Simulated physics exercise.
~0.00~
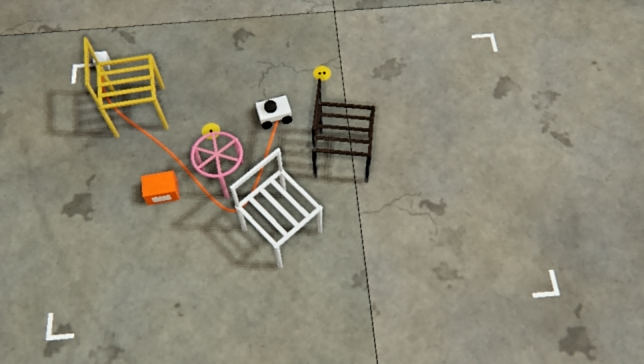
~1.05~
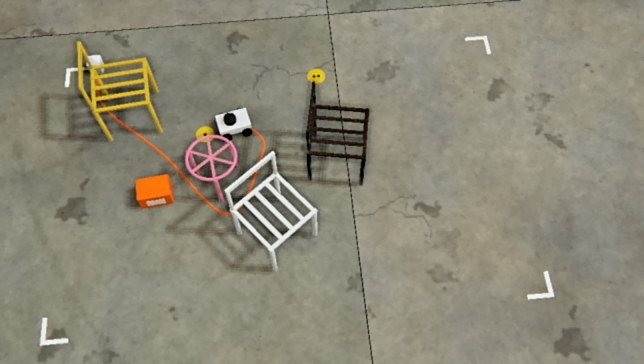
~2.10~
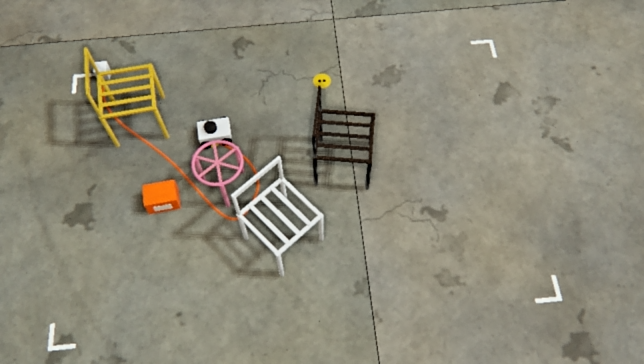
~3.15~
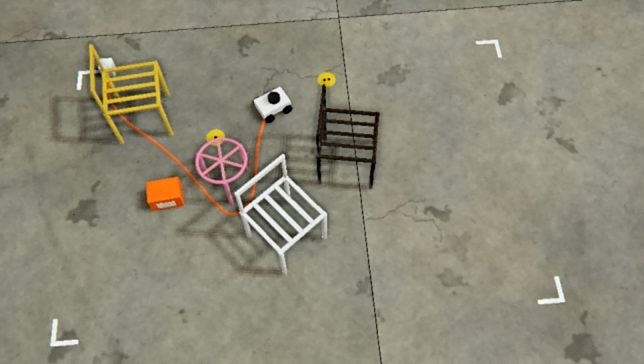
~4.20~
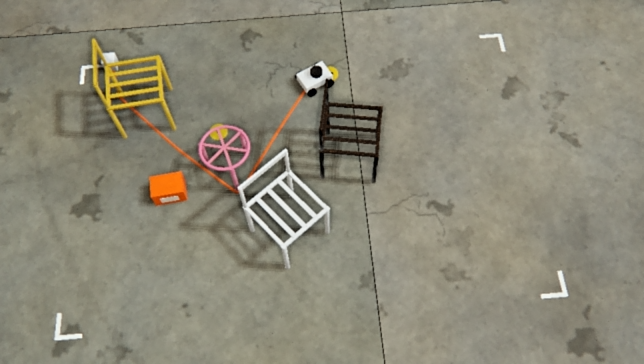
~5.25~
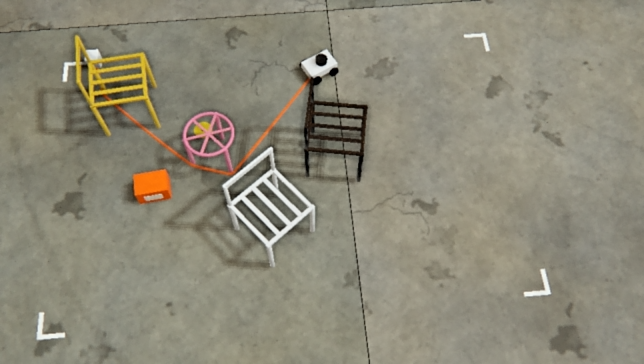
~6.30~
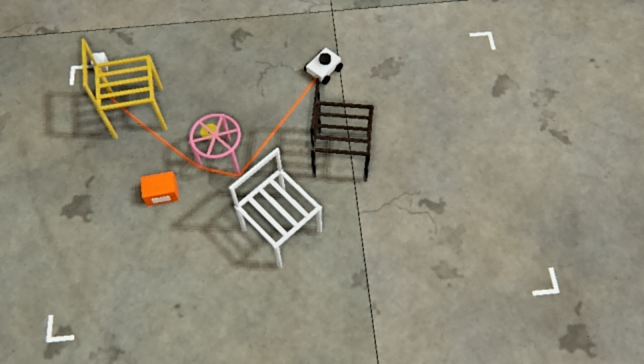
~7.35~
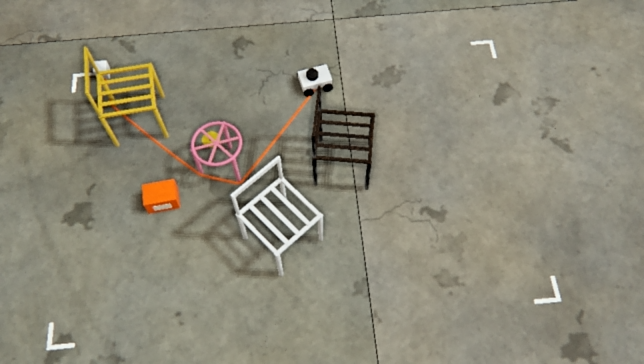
A small white cart rolls left, then right, its orange lead pulling the pink stool upward.
